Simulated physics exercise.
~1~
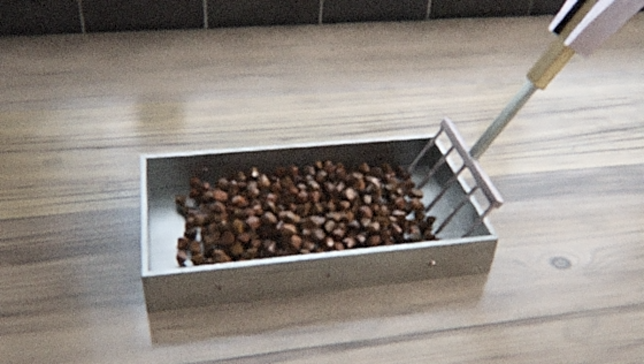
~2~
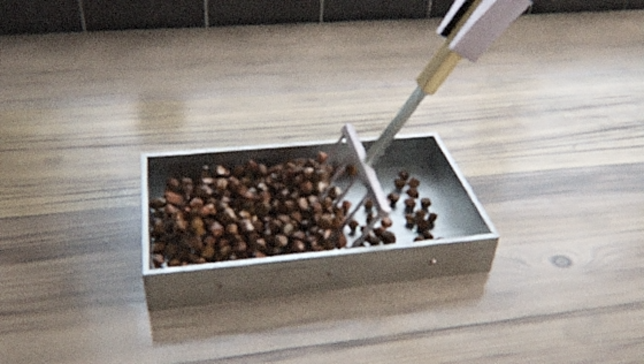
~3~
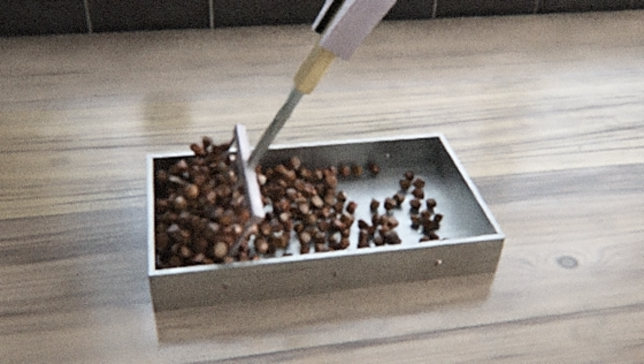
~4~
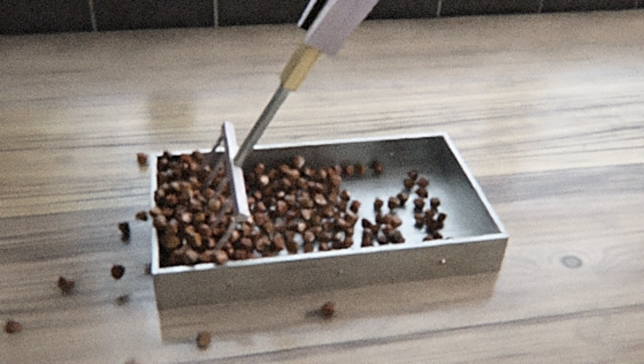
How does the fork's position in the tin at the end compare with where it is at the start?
At the start the fork is at the right end of the tin, and by the end it is over toward the left end, among the piled pellets.
